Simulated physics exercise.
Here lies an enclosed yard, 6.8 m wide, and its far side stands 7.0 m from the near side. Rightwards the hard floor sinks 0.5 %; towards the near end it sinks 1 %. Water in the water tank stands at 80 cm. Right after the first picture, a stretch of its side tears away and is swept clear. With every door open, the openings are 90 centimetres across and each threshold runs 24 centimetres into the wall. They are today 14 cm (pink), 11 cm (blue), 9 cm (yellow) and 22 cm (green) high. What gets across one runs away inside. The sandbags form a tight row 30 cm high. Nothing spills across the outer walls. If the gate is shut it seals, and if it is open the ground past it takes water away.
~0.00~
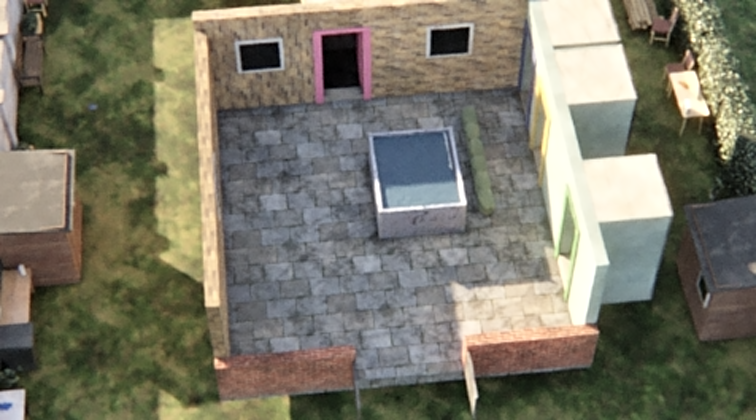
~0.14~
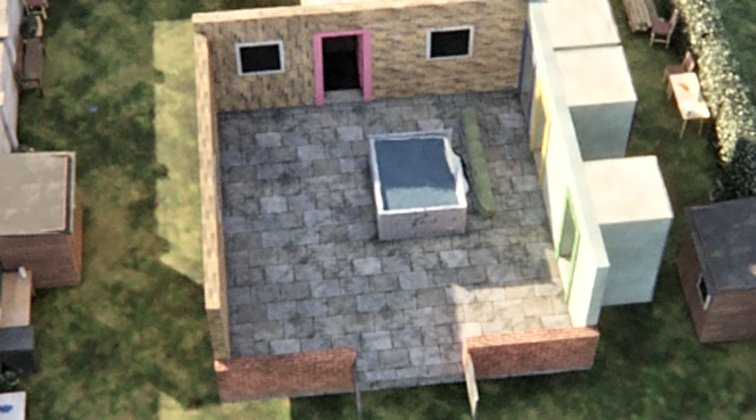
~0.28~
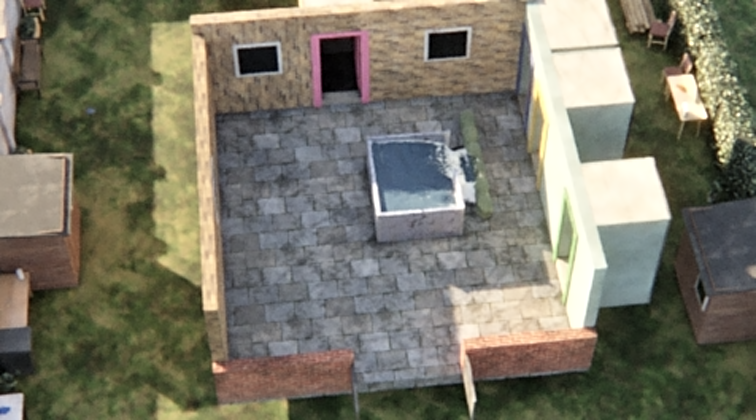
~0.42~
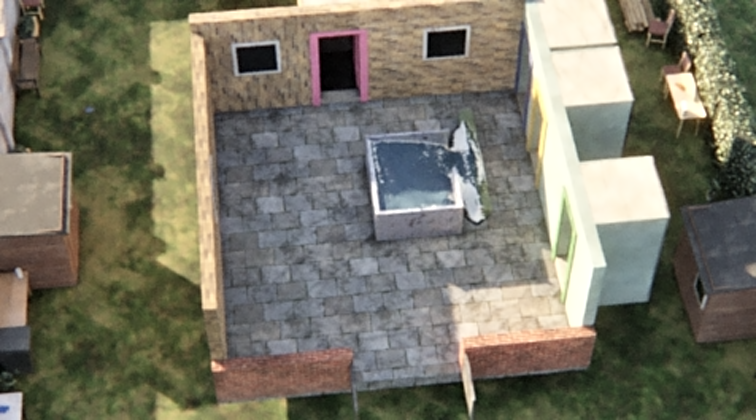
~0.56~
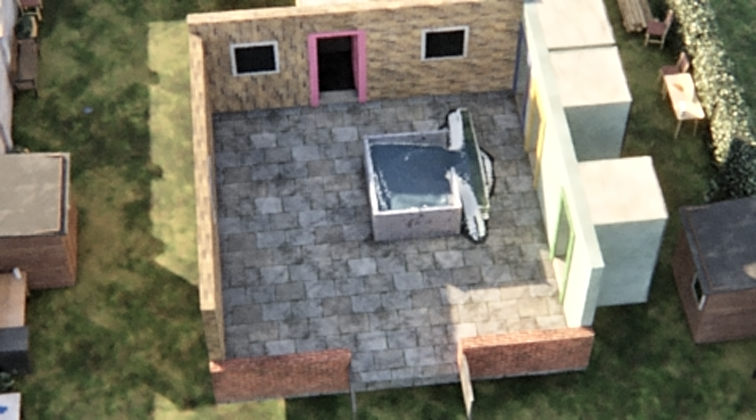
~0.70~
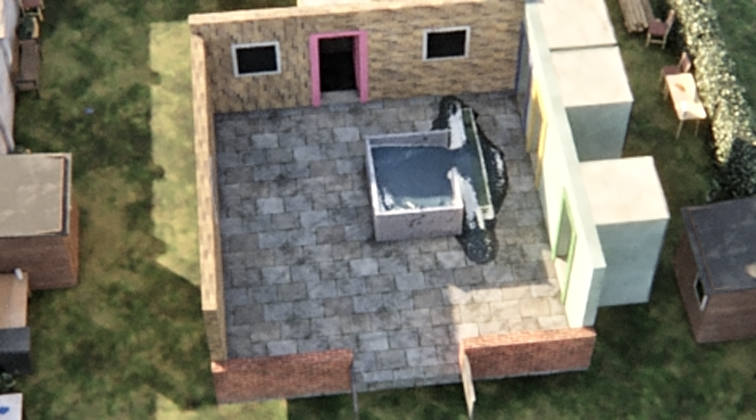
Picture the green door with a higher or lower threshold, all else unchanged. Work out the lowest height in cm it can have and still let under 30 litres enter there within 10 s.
The lowest such height is roughly 7.5 cm.
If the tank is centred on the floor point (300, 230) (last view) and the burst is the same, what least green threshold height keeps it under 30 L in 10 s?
About 11.0 cm.
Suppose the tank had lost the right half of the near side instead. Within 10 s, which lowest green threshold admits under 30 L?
In that case about 12.0 cm.
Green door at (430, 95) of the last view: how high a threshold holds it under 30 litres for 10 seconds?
Roughly 24 cm.
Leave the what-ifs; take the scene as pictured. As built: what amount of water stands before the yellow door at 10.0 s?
Lab note: Depth approx. 2.5 cm.
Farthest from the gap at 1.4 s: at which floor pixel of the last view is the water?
The farthest wet point is roughly at (493, 335) in the last view.
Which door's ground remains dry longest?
Door: Green.
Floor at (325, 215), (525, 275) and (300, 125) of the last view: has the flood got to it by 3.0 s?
Status: Clear / submerged / submerged.
After 1.4 s water covers 25 % of the floor, deepest (56 cm) near (462, 174); it has not reached the green door.
After 3.0 s water covers 45 % of the floor, deepest (34 cm) near (463, 180); 4 cm at the green door, 0 litres in over its 22 cm threshold.
After 10.0 s water covers 90 % of the floor, deepest (13 cm) near (464, 187); 9 cm at the green door, 0 litres in over its 22 cm threshold.
At the green door as built, the water arrived by 2.1 s and peaked near 12 cm at 6.0 s.
With a threshold of 7 cm, 40 litres would have come in within the 10 s; with 9.5 cm, 9 litres. So under 30 litres takes about 7.5 cm.
